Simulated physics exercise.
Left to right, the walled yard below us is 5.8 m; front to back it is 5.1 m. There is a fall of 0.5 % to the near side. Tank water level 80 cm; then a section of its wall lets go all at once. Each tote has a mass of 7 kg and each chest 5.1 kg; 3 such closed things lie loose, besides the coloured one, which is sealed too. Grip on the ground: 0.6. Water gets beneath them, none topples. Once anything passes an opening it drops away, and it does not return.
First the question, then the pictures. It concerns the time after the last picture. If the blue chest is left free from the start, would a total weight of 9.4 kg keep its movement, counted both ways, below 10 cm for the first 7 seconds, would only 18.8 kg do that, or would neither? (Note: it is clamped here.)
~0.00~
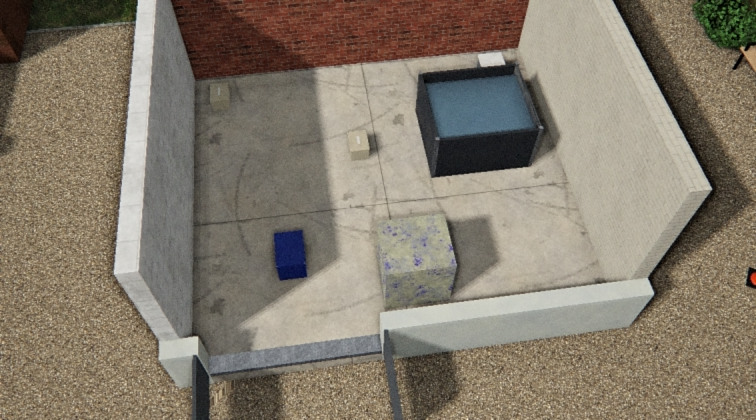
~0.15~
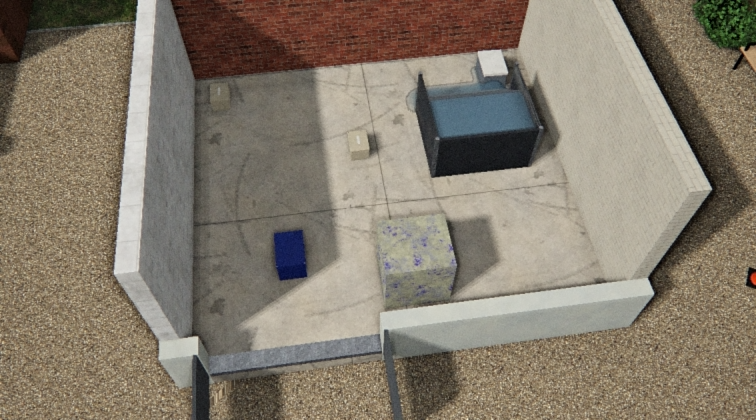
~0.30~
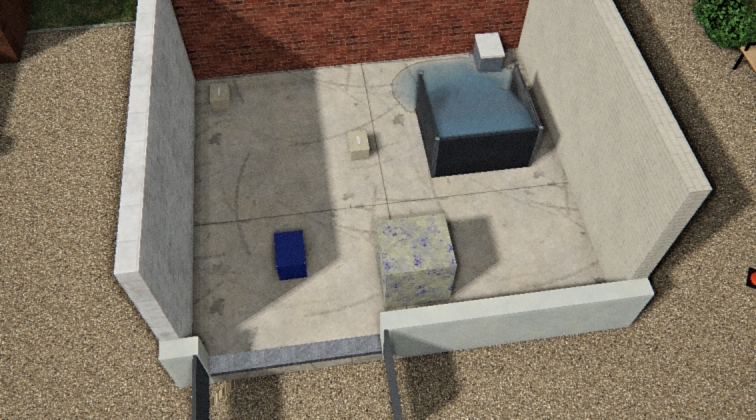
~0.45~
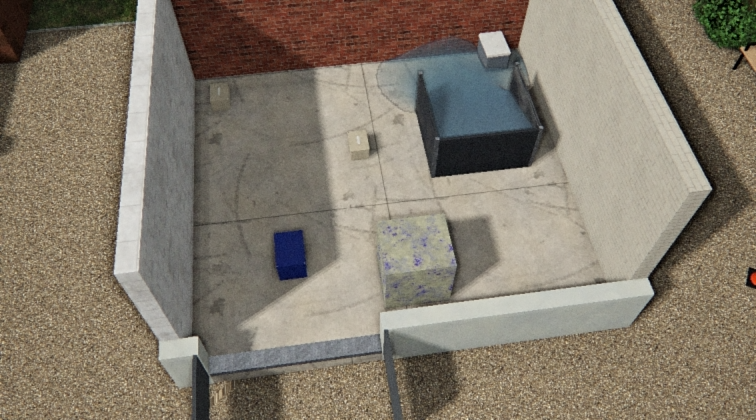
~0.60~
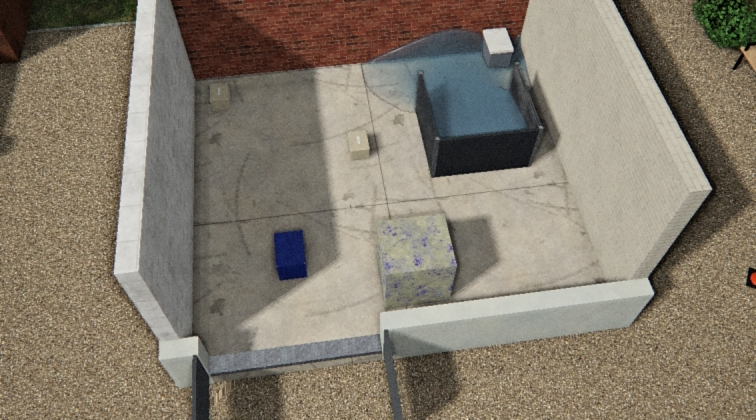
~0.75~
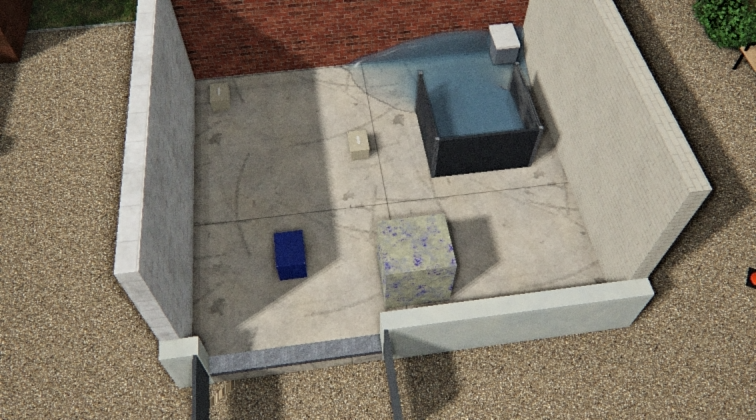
Only 18.8 kg does it.
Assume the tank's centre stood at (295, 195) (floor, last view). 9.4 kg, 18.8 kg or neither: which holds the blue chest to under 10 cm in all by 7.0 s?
Result, then: Lighter one suffices.
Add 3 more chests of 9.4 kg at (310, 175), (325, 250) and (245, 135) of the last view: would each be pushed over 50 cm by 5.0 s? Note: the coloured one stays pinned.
Order as listed: Inside the limit, inside the limit, outside the limit.
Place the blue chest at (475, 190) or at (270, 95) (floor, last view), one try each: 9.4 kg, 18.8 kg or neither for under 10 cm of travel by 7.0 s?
In turn: Either load holds; neither holds.
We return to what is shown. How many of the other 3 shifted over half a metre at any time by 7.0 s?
It works out to 2.
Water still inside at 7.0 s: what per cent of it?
I'd say some 84 percent hasn't gone yet.
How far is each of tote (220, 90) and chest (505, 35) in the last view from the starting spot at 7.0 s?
The first has moved 450 cm and the second 40 cm from the start.
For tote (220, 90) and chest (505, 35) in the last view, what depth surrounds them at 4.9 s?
Roughly 8 and 8 cm.
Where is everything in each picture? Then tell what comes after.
The blue chest at (289, 248) rests on the ground; 1.9 m2 under water; 0 of 4 have shifted, in the first picture.
The blue chest at (289, 248) rests on the ground; 2.8 m2 under water; 1 of 4 have shifted, in the second picture.
The blue chest at (289, 248) rests on the ground; water covers 4.1 m2; 1 of 4 have shifted, in the third picture.
The blue chest at (289, 248) rests on the ground; water covers 5.0 m2; 1 of 4 have shifted, in the fourth picture.
The blue chest at (289, 248) rests on the ground; 5.3 m2 under water; 1 of 4 have shifted, in the fifth picture.
The blue chest at (289, 248) rests on the ground; water covers 5.4 m2; 1 of 4 have shifted, in the sixth picture.
After 1.4 s the blue chest would be 0 cm from its start with 9.4 kg and 0 cm from its start with 18.8 kg; 0 cm of water round it then.
After 3.1 s the blue chest would be 0 cm from its start with 9.4 kg and 0 cm from its start with 18.8 kg; 0 cm of water round it then.
After 4.9 s the blue chest would be 1 cm from its start with 9.4 kg and 0 cm from its start with 18.8 kg; 4 cm of water round it then.
After 7.0 s the blue chest would be 81 cm from its start with 9.4 kg and 0 cm from its start with 18.8 kg; 5 cm of water round it then.
